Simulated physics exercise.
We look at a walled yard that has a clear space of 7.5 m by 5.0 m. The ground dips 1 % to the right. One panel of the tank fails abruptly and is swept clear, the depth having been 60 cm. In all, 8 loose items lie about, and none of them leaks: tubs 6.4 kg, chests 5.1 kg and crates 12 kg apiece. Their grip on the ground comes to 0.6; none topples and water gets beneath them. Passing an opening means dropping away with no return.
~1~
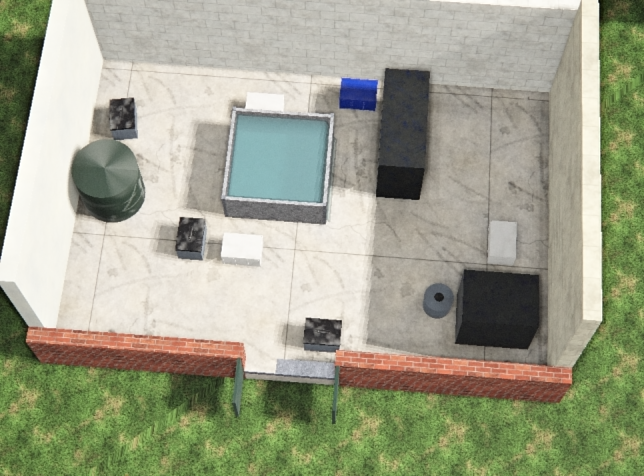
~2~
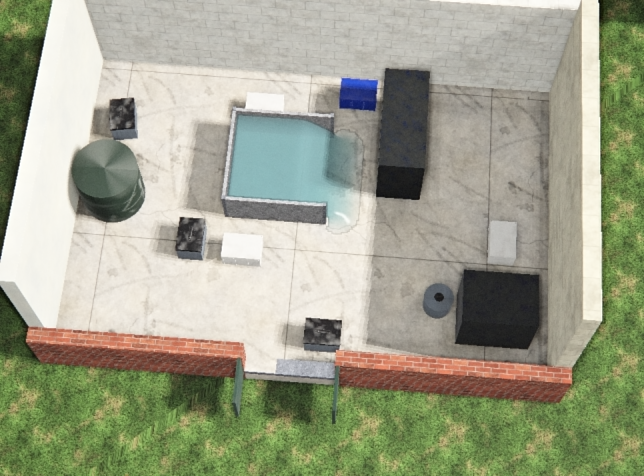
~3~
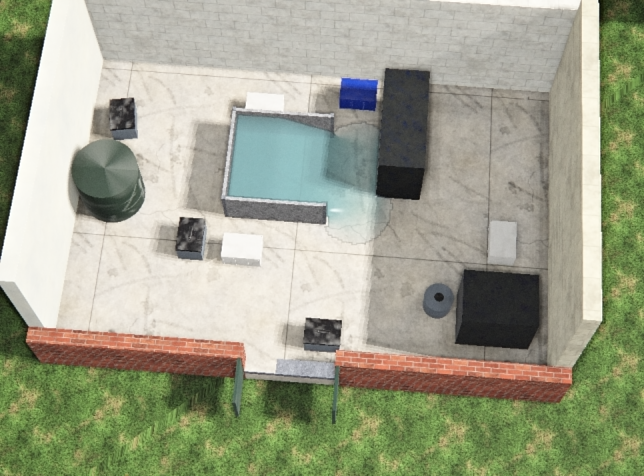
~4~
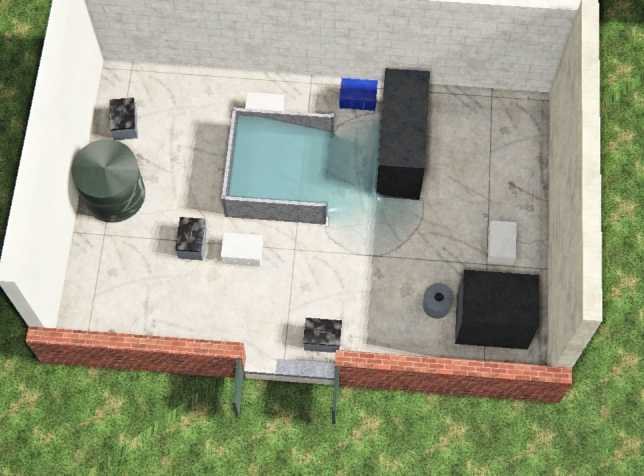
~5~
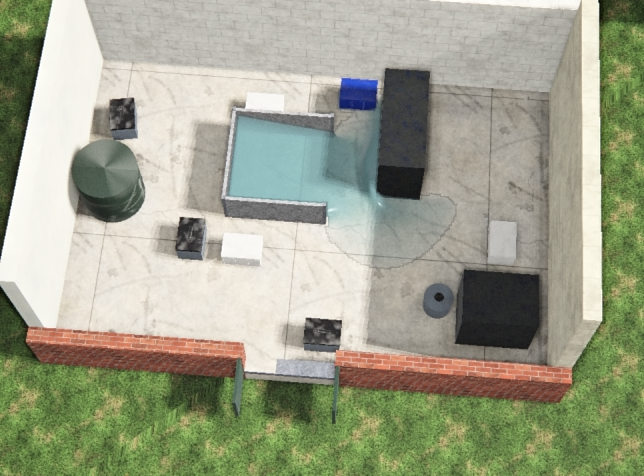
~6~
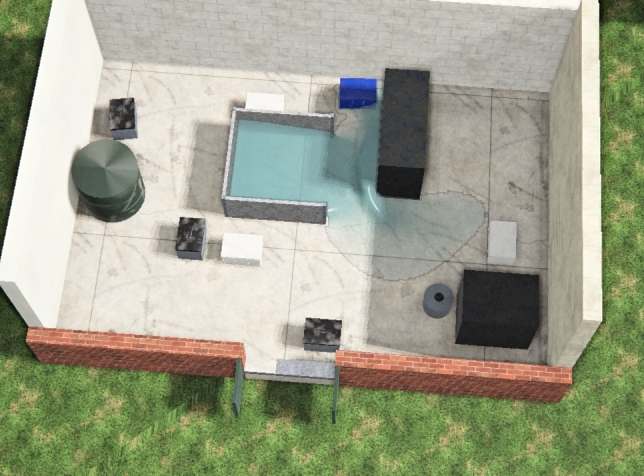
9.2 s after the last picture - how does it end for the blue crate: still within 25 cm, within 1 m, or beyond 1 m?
It comes to rest far off.
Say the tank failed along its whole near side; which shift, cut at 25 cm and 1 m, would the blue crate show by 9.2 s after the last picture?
The answer: The blue crate stays more or less still.
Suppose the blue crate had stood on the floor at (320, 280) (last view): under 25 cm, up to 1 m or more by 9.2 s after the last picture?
Outcome: It sits still.
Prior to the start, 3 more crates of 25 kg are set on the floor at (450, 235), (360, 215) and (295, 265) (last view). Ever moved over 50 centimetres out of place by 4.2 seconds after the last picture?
Lab note - in order: Above threshold / above threshold / below threshold.
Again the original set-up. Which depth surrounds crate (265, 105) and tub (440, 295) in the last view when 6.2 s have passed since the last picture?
Some 3 cm at the first, some 5 cm at the second.
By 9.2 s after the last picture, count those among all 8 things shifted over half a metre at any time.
Tally: 6.
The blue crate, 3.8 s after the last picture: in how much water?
Close to 6 centimetres.
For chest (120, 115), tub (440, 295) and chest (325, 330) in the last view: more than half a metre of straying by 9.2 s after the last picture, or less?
In sequence - crossed the line; crossed the line; crossed the line.
Then, 1.2 s after the last picture the blue crate is near (301, 91), 0.9 m from its start, aground; 0 of 8 are out; 2 afloat.
Then, 3.8 s after the last picture the blue crate is near (263, 106), 1.6 m from its start, afloat; 0 of 8 are out; 4 afloat.
Then, 6.2 s after the last picture the blue crate is near (260, 103), 1.6 m from its start, aground; 0 of 8 are out; 4 afloat.
Then, 9.2 s after the last picture the blue crate is near (260, 103), 1.6 m from its start, aground; 0 of 8 are out; 3 afloat.
